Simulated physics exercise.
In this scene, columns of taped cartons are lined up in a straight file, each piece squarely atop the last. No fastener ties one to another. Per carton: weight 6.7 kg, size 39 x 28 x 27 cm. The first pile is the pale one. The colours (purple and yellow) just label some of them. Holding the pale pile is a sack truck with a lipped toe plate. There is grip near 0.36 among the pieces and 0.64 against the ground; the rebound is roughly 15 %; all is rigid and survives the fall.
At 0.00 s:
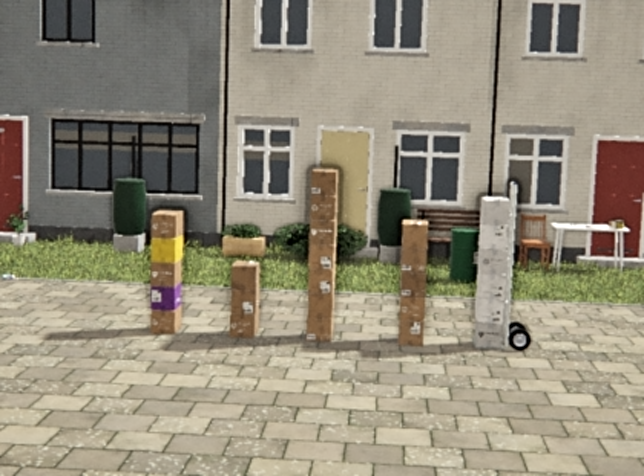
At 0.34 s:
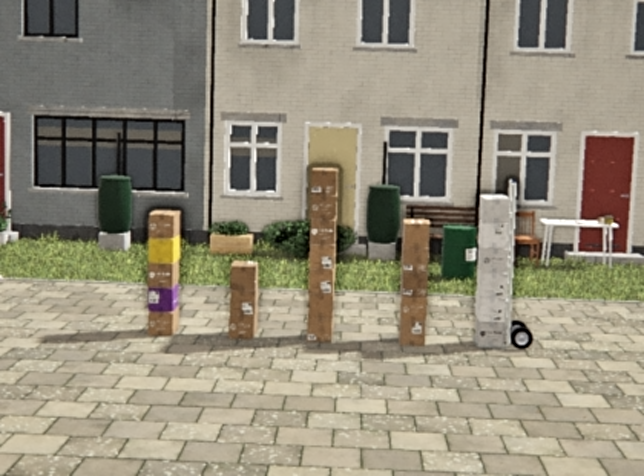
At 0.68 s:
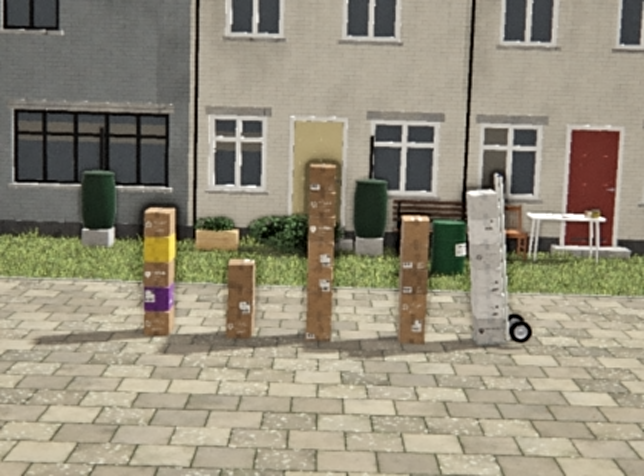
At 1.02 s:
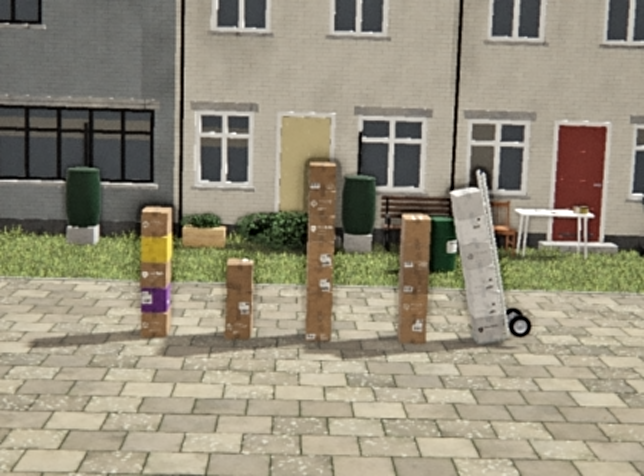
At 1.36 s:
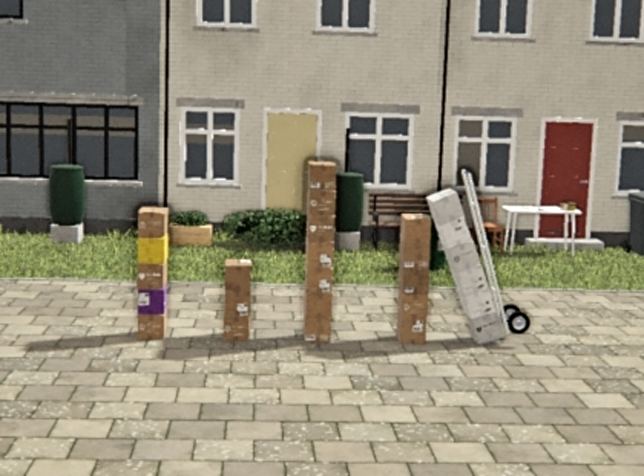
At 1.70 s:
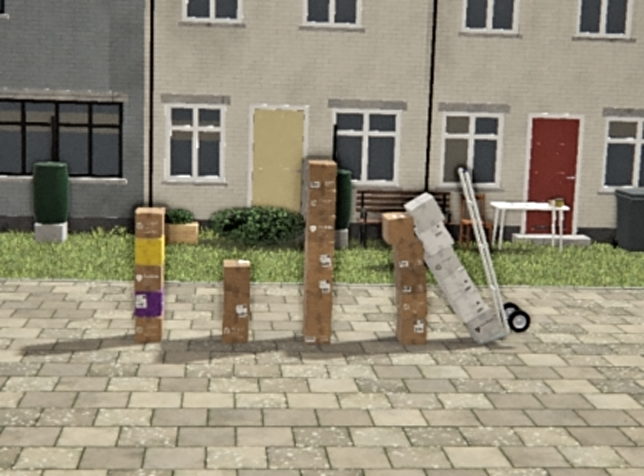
A pale stack of cartons tips left off a hand truck and knocks the neighbouring stack.
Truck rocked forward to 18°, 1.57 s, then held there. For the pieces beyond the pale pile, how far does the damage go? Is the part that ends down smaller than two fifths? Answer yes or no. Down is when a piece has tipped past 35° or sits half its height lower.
No, over two fifths are down.
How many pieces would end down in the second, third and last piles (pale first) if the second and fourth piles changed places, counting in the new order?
Second 2, third 0, last 0.
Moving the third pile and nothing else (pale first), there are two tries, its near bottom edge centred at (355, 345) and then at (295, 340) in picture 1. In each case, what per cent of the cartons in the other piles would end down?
You'd get 90 percent the first time and 80 percent the second.
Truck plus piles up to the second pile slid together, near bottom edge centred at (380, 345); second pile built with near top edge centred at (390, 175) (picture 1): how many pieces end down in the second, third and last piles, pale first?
Counts down - second: 7; third: 6; last: 5.
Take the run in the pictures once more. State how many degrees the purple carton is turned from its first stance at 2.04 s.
Tilt: Approx. 0°.
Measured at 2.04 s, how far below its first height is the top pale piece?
30 cm lower.
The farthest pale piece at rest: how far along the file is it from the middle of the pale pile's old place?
I'd put it at close to 140 cm.
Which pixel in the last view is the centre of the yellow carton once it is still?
Look near (25, 325) in the final frame.
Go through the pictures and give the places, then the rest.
In the first picture (each place is the centre of the face we see best; the camera moves round a little), truck frame (513, 217) 0° forward; yellow carton (163, 251); purple carton (163, 299); the others all in place.
In the second picture, truck frame (513, 216) 1° forward; yellow carton (161, 251).
In the third picture, truck frame (502, 210) 6° forward, top of the pale pile leaning 6°; yellow carton (157, 250); the others all in place.
In the fourth picture, truck frame (488, 207) 12° forward, top of the pale pile leaning 12°; yellow carton (154, 250); the others all in place.
In the fifth picture, truck frame (476, 206) 17° forward, top of the pale pile leaning 21°; yellow carton (151, 251); the others all in place.
In the sixth picture, truck frame (474, 205) 18° forward, top of the pale pile leaning 32°; yellow carton (149, 252); purple carton (148, 304); steepest lean 5°, the carton at (401, 231); 4 have shifted.
By 2.04 s, 6 of the pale pile down; none of the 20 other cartons down, 4 disturbed.
By 2.38 s, 6 of the pale pile down; 4 of the 20 other cartons down.
By 2.88 s, 6 of the pale pile down; 11 of the 20 other cartons down.
By 3.94 s, 6 of the pale pile down; 18 of the 20 other cartons down; purple carton tilted 69°, 16 cm lower; yellow carton tilted 57°, 40 cm lower.
When it is over (5.1 s), 6 of the pale pile down; 18 of the 20 other cartons down; yellow carton upside down; purple carton on its side. That is 90 per cent. In pixels of the last frame, middles, yellow carton near (25, 325), purple carton near (117, 325).
